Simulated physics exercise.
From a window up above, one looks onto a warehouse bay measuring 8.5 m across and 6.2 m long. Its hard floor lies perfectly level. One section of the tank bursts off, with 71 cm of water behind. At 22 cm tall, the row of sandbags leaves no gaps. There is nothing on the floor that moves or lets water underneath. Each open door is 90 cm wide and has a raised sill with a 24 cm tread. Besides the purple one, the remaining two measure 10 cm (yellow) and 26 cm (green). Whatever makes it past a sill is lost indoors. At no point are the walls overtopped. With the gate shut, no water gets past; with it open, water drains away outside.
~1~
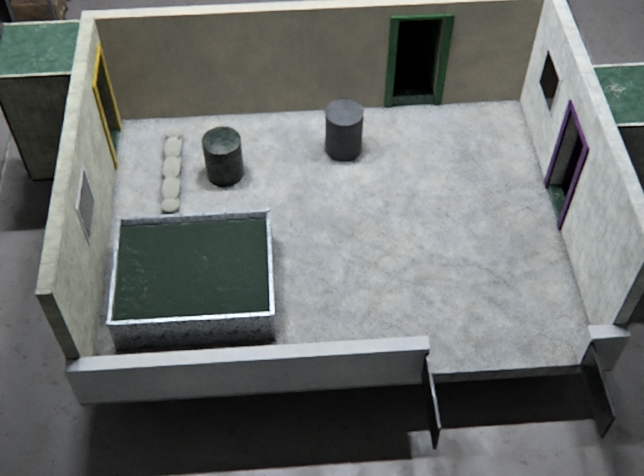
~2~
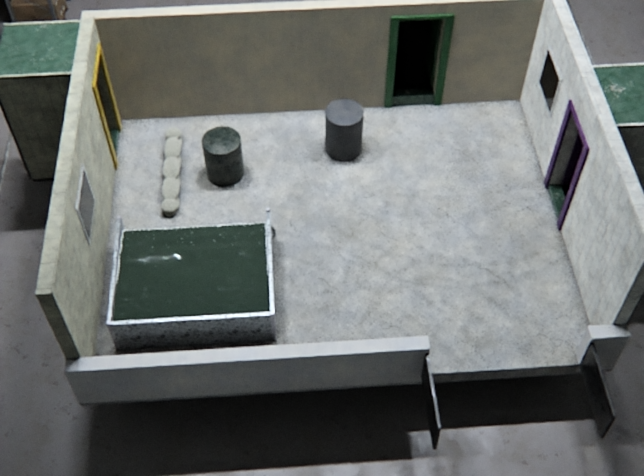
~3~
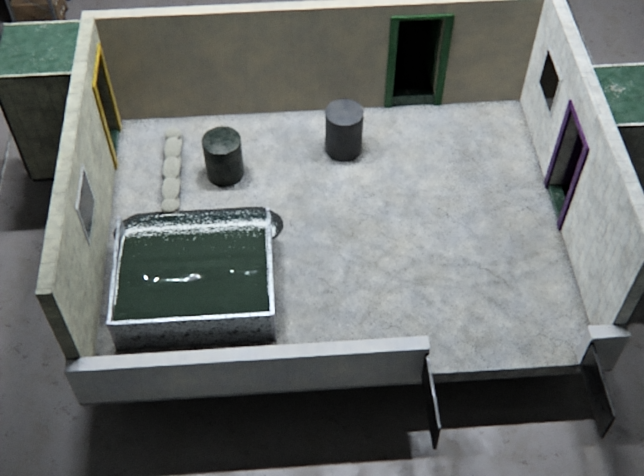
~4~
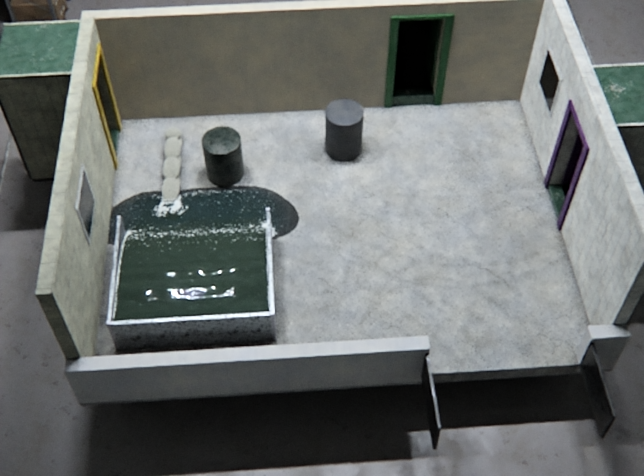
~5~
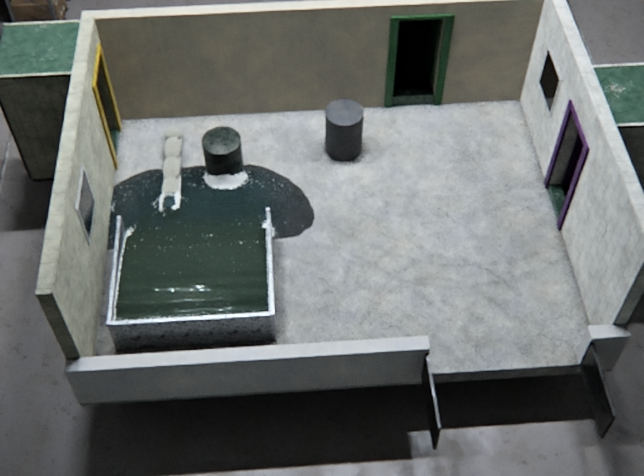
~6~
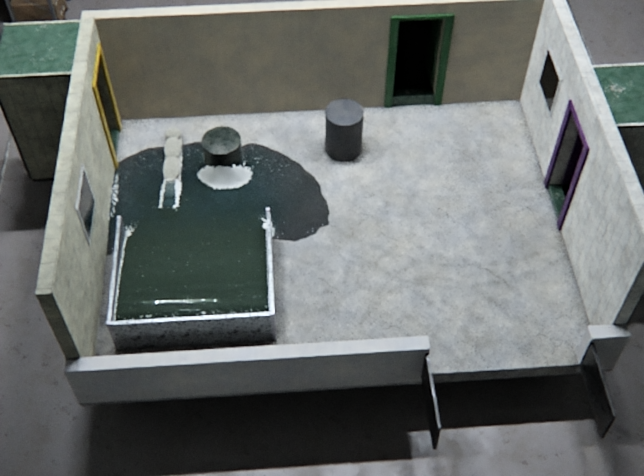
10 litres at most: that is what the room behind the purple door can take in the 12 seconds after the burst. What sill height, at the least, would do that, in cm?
Roughly 12 cm at minimum.
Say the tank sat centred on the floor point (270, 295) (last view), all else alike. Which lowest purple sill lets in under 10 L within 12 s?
Close to 9.5 cm would do it.
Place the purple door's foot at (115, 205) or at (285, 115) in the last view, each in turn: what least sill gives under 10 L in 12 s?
About 25 and 26 cm.
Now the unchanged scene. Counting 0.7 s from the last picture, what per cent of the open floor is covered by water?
Close to 30 per cent of it is wet.
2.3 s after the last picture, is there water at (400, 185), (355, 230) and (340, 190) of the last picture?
In turn: Flooded, dry, under water.
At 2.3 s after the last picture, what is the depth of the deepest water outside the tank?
Up to some 36 centimetres, I'd say.
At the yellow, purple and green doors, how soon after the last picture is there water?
Yellow door 0.1 seconds, purple door 3.2 seconds, green door 1.3 seconds.
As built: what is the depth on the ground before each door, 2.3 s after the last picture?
Depths in cm: Yellow 30, purple 0, green 6.
Then, 0.7 s after the last picture water covers 30 % of the floor, deepest (50 cm) near (121, 122); it has not reached the purple door.
Then, 2.3 s after the last picture water covers 45 % of the floor, deepest (36 cm) near (293, 114); it has not reached the purple door.
Then, 11.3 s after the last picture water covers 95 % of the floor, deepest (10 cm) near (216, 118); 5 cm at the purple door, 14 litres in over its 11 cm sill.
At the purple door as built, the water peaked near 16 cm, 5.1 s after the last picture.
With a sill of 9.5 cm, 27 litres would have come in within the 12 s; with 13 cm, 5 litres. So under 10 litres takes about 12 cm.
